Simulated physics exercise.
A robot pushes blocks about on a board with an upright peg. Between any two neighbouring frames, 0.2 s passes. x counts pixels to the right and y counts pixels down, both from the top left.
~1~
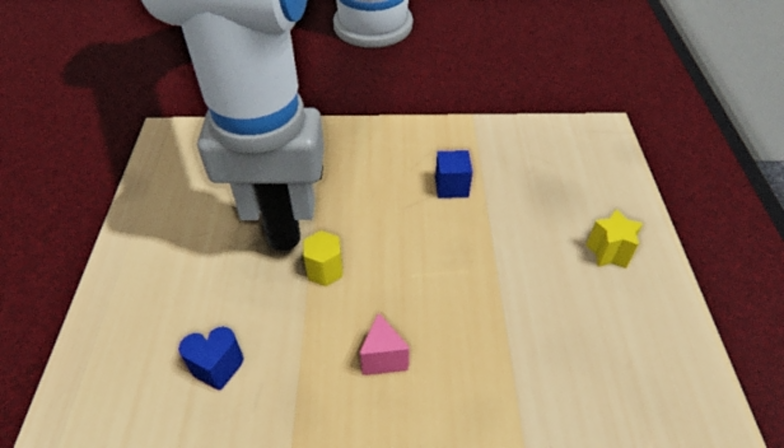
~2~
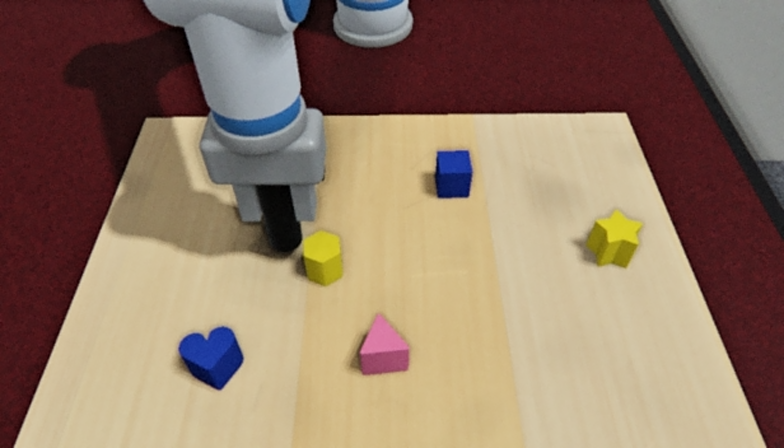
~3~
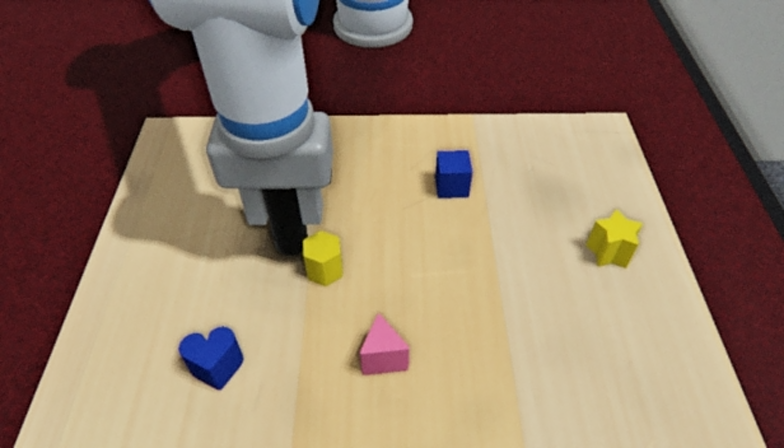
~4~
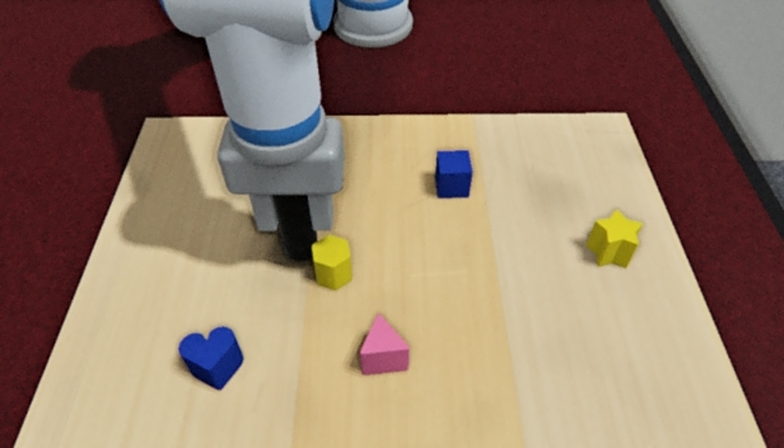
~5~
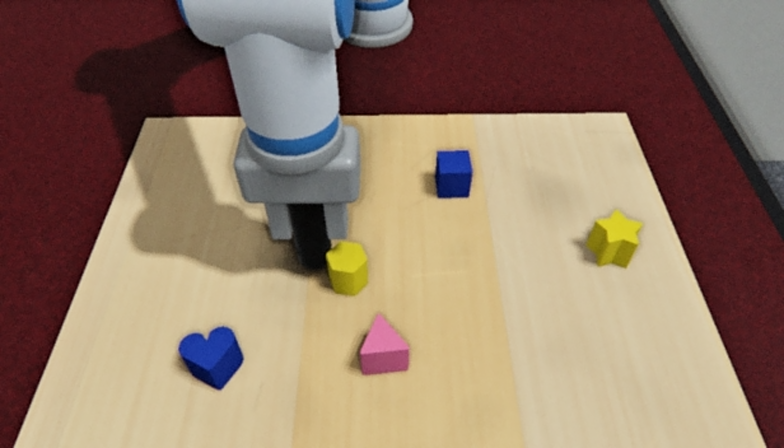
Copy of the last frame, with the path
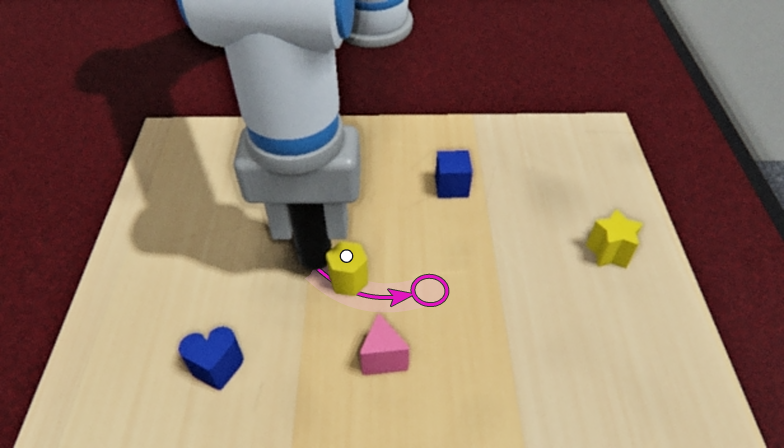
On a wooden board, a robot arm nudges a yellow six-sided block slightly to the right.
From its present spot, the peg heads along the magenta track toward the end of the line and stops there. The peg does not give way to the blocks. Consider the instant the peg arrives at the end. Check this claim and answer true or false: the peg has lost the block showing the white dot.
It is false.
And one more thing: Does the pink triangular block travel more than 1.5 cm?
Going by the path, no.
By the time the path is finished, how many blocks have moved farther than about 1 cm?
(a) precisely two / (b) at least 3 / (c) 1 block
It's c.
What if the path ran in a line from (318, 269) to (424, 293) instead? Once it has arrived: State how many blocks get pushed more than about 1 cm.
There will be one block that moves more than 1 cm.
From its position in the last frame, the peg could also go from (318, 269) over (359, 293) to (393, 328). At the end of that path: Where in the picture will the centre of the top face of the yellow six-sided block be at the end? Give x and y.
Put as a pixel place, it's (418, 280).
Path on the board, from (318, 269) by way of (348, 290) and (389, 298) to (430, 290); the dot is on the yellow six-sided block.
What follows on the original path. One third of the way, peg at (348, 279); yellow six-sided block at (383, 268), turned 40° anticlockwise.
Two thirds of the way, peg at (391, 287); yellow six-sided block at (429, 274), turned 45° anticlockwise.
At the end, peg at (431, 279); yellow six-sided block at (468, 274), turned 20° anticlockwise; pink triangular block in place.
